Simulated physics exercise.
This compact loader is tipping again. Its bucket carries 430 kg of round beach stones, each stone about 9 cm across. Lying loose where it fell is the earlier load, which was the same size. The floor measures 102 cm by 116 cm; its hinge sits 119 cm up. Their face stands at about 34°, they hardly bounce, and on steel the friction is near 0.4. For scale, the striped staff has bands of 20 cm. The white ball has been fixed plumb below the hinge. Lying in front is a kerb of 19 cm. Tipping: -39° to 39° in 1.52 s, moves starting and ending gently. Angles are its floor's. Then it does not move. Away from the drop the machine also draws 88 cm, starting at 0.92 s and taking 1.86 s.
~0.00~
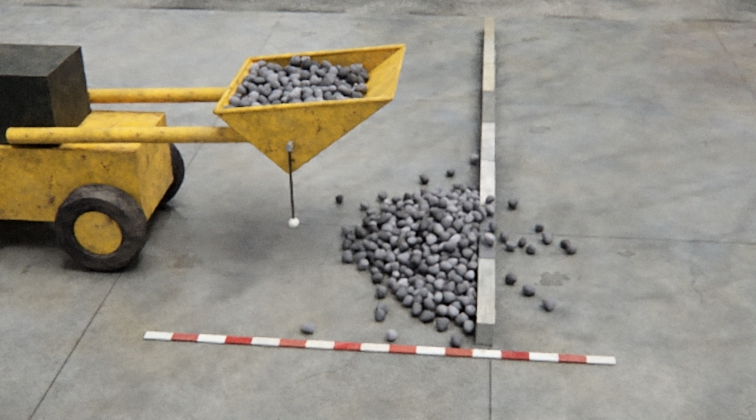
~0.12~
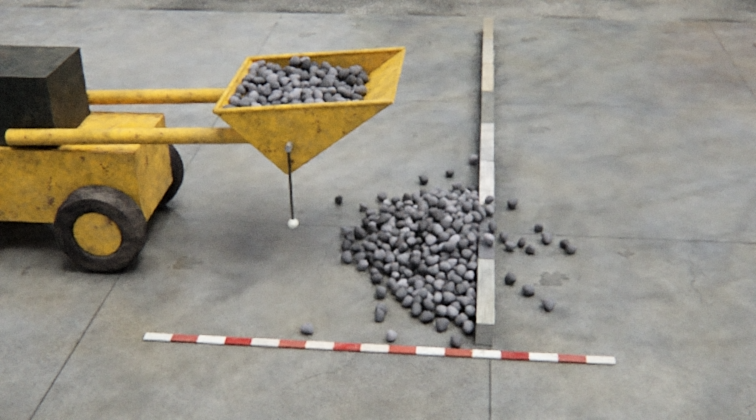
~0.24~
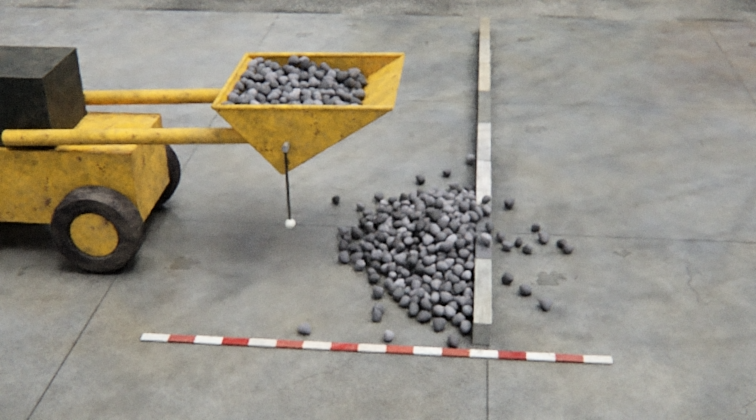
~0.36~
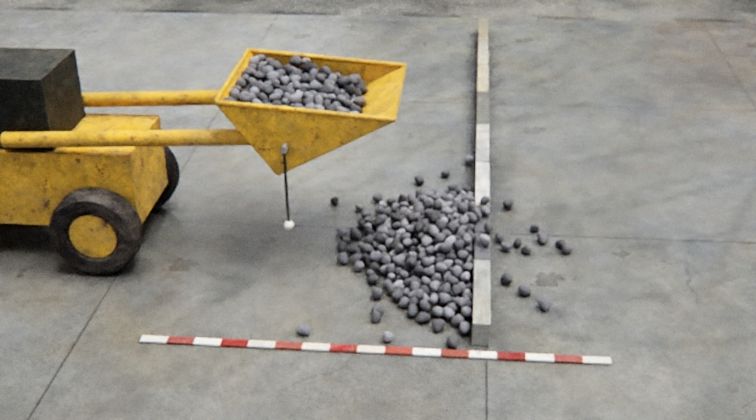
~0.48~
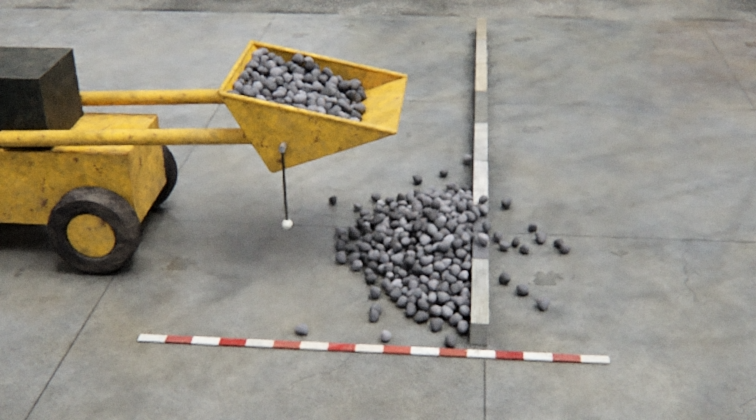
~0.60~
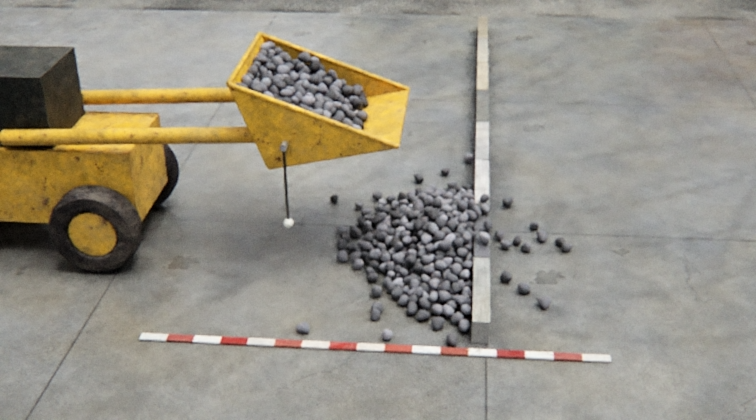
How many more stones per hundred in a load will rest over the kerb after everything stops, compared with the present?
I would say 0 per hundred.
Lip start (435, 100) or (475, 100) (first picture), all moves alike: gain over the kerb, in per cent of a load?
Close to 5 per cent, followed by close to 20 per cent.
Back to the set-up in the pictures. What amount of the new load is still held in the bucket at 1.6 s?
About 25 percent.
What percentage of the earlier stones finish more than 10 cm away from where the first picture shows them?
The answer is about 5 per cent.
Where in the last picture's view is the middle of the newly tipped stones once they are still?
In the last view, about pixel (370, 234).
After 1.1 s the floor is at 27°; in per cent of one load, 99 in the bucket, 98 on this side of the kerb, 3 over the kerb; the foremost stones are at (540, 252).
After 1.6 s the floor is at 39°; in per cent of one load, 26 in the bucket, 171 on this side of the kerb, 3 over the kerb; the foremost stones are at (540, 252).
After 3.2 s the floor is at 39°; in per cent of one load, 0 in the bucket, 197 on this side of the kerb, 3 over the kerb; the foremost stones are at (540, 252).
After 6.0 s the floor is at 39°; in per cent of one load, 0 in the bucket, 197 on this side of the kerb, 3 over the kerb; the foremost stones are at (540, 252). Net gain over the kerb, 0.
